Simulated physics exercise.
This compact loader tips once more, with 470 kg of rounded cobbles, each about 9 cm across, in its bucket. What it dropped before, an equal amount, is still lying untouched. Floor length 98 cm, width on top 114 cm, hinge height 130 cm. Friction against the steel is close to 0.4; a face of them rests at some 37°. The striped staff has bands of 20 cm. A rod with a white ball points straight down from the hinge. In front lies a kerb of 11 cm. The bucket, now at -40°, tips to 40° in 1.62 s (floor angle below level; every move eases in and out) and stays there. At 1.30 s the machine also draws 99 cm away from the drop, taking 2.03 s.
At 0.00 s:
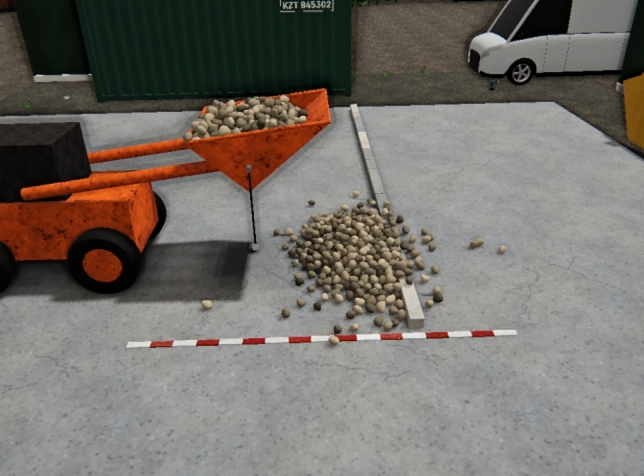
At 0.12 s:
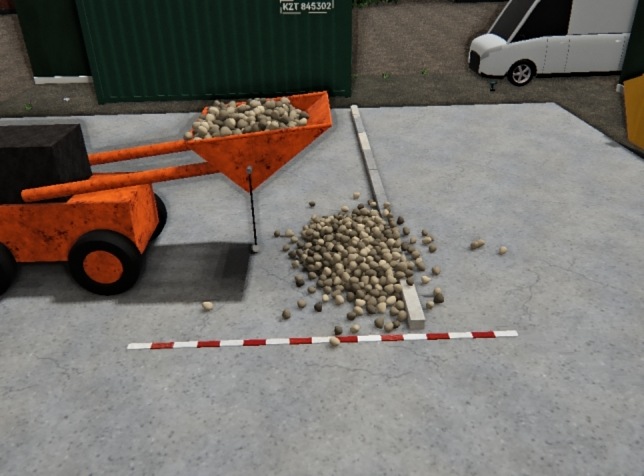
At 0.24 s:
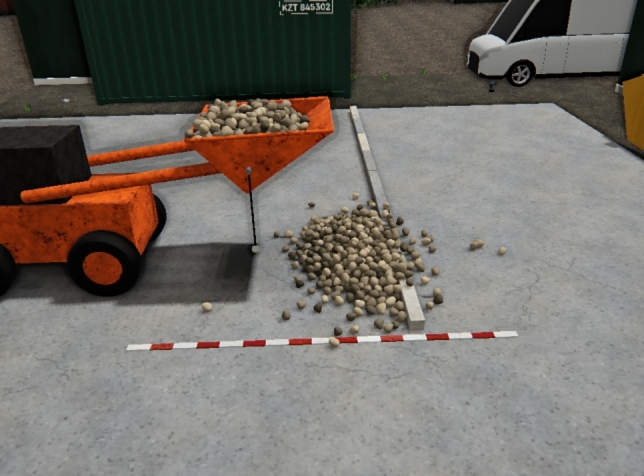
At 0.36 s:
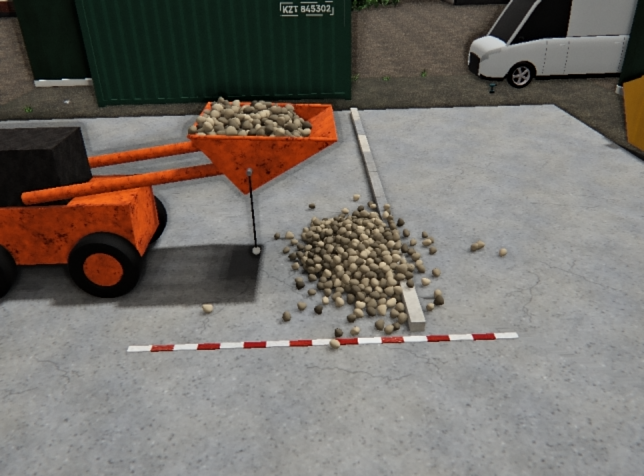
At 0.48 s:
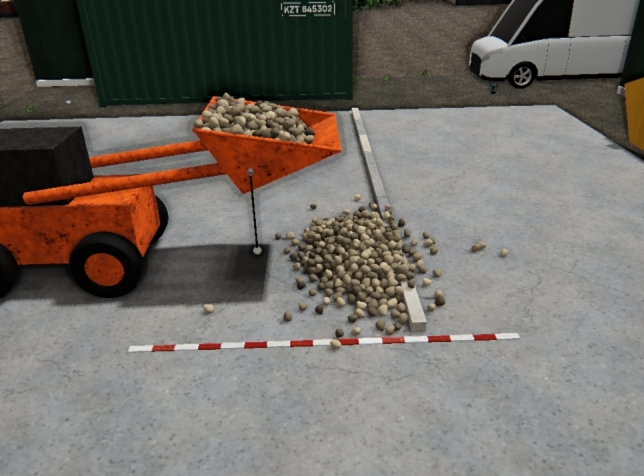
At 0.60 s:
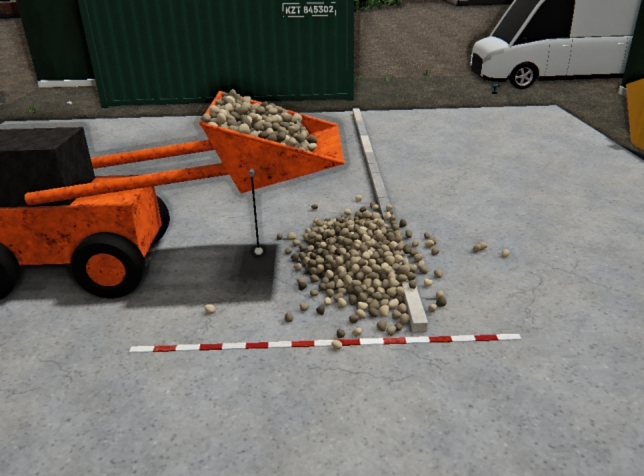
Orange loader slowly tilting its raised, stone-filled bucket forward, the stones shifting inside, beside a cobble heap lying against a pale kerb.
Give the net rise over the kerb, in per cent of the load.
Roughly 3 per cent of a load more.
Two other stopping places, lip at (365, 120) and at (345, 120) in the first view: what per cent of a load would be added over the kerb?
First some 25, then 10 per cent.
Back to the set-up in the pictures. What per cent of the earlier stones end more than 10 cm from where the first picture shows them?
Roughly 15 per cent of them.
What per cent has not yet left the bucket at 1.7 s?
Roughly 30 per cent is still inside.
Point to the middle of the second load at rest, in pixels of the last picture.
Around (331, 248).
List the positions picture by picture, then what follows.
The bucket is at -40°, its lip at (330, 122); the top of the load is at (264, 106). The earlier load is highest near (360, 232), 26 cm above ground level, 96 % on this side of the kerb, 4 % over the kerb, in the first picture.
Lip at (331, 125), floor tilted -39°, highest stones at (264, 108); the stones move at 0.1 m/s on average, in the second picture.
Lip at (333, 131), floor tilted -35°, highest stones at (255, 109); the stones move at 0.2 m/s on average, in the third picture.
Lip at (337, 140), floor tilted -30°, highest stones at (222, 110); the stones move at 0.2 m/s on average, in the fourth picture.
Lip at (341, 150), floor tilted -23°, highest stones at (223, 105); the stones move at 0.3 m/s on average, in the fifth picture.
Lip at (344, 163), floor tilted -15°, highest stones at (227, 100); the stones move at 0.3 m/s on average, in the sixth picture.
After 1.2 s the floor is at 28°; in per cent of one load, 97 in the bucket, 99 on this side of the kerb, 4 over the kerb; the foremost stones are at (453, 249).
After 1.7 s the floor is at 40°; in per cent of one load, 30 in the bucket, 167 on this side of the kerb, 4 over the kerb; the foremost stones are at (453, 249).
After 3.8 s the floor is at 40°; in per cent of one load, 0 in the bucket, 193 on this side of the kerb, 7 over the kerb; the foremost stones are at (454, 244).
After 6.5 s the floor is at 40°; in per cent of one load, 0 in the bucket, 193 on this side of the kerb, 7 over the kerb; the foremost stones are at (454, 244). Net gain over the kerb, 3.
